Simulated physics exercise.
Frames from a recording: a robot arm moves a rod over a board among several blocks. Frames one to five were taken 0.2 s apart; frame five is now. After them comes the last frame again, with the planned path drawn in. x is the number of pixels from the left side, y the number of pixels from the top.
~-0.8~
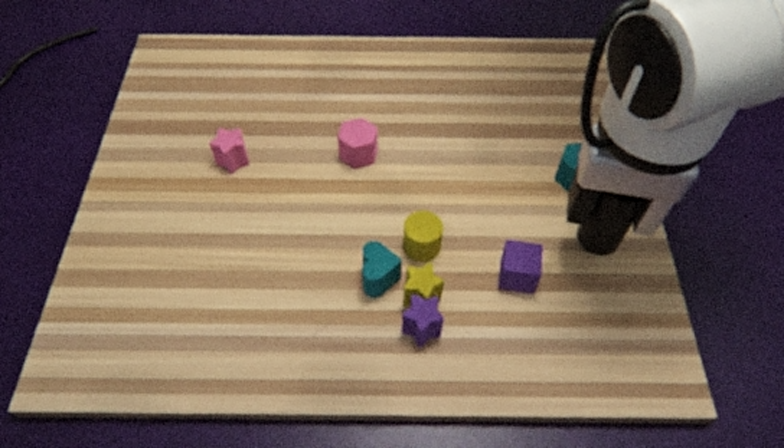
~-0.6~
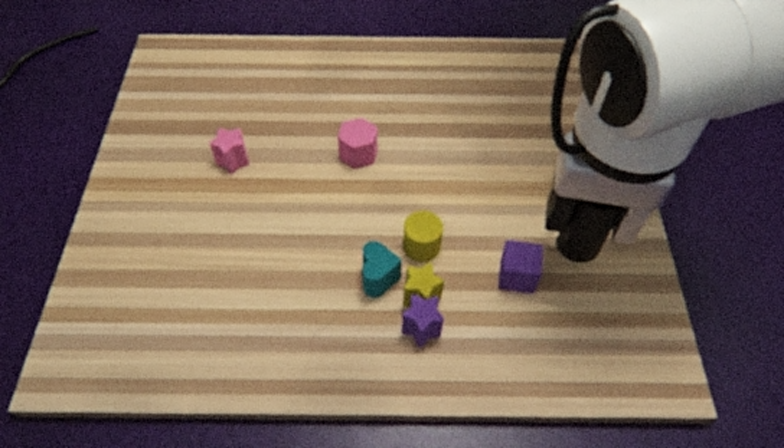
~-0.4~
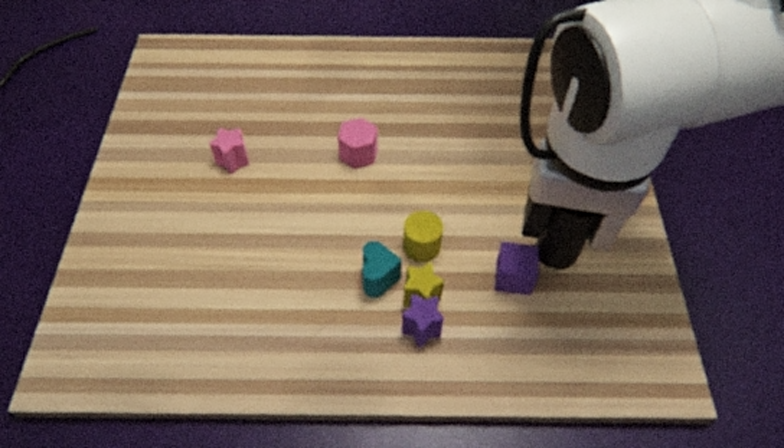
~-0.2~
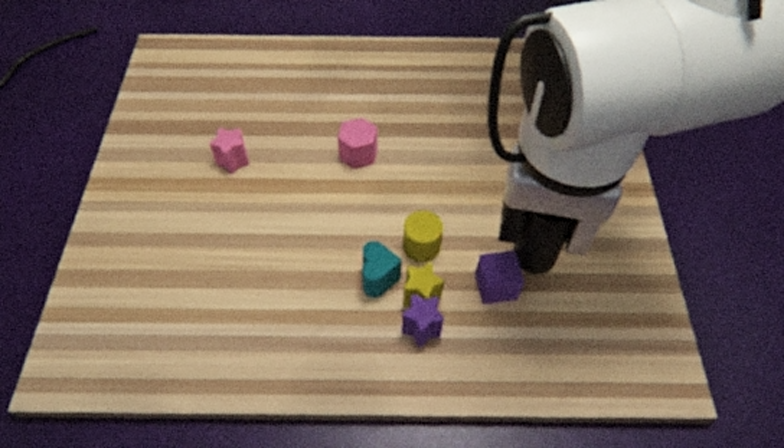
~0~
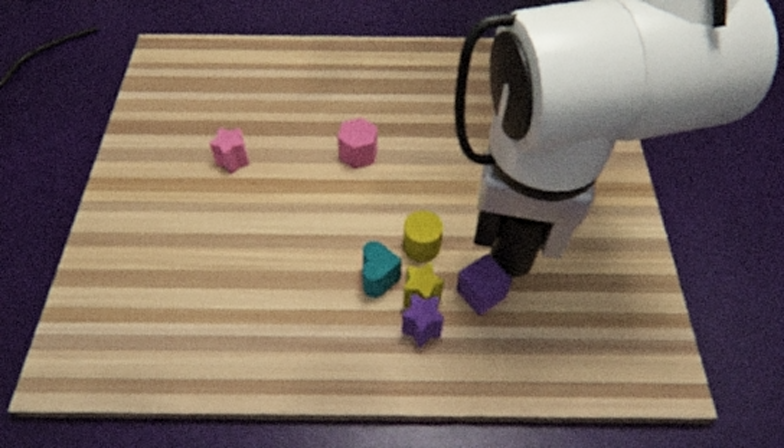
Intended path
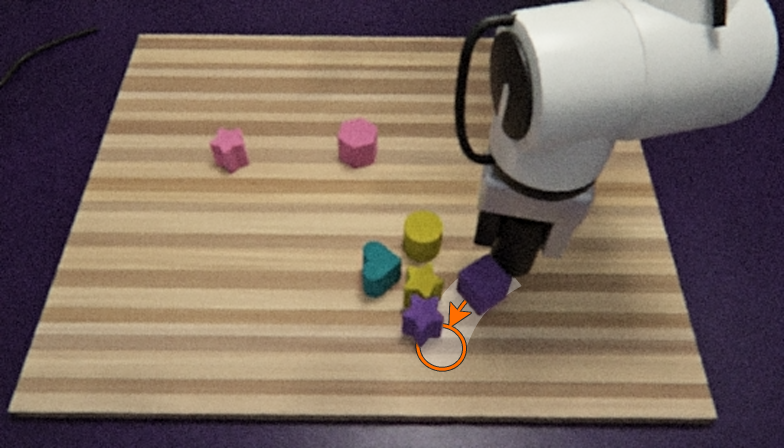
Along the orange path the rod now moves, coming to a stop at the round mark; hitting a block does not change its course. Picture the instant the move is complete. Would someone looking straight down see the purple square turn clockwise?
Yes - that is the case.
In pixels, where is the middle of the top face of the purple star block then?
My prediction: (363, 353).
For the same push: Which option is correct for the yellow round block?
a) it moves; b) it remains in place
My answer is option b.
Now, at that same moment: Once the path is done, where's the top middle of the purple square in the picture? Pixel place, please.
The middle of its top is at (403, 353).
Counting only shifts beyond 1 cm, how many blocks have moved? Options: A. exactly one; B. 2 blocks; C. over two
B.
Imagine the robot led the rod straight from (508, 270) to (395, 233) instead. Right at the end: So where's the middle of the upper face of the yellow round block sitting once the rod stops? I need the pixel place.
The middle of the upper face of the yellow round block will lie at about (355, 211) in the picture.
The line goes from (508, 270) via (479, 288) and (456, 314), ending at (441, 347).
On the path given first. One third of the way, rod (482, 278); purple star block (418, 315); purple square (457, 297).
Two thirds of the way, rod (458, 305); yellow star block (419, 279), turned 20° clockwise; purple star block (390, 336), turned 20° anticlockwise; purple square (427, 323).
At the end, rod (443, 337); yellow star block (417, 281), turned 35° clockwise; yellow round block unmoved; purple star block (363, 353); purple square (403, 353), turned 25° clockwise.
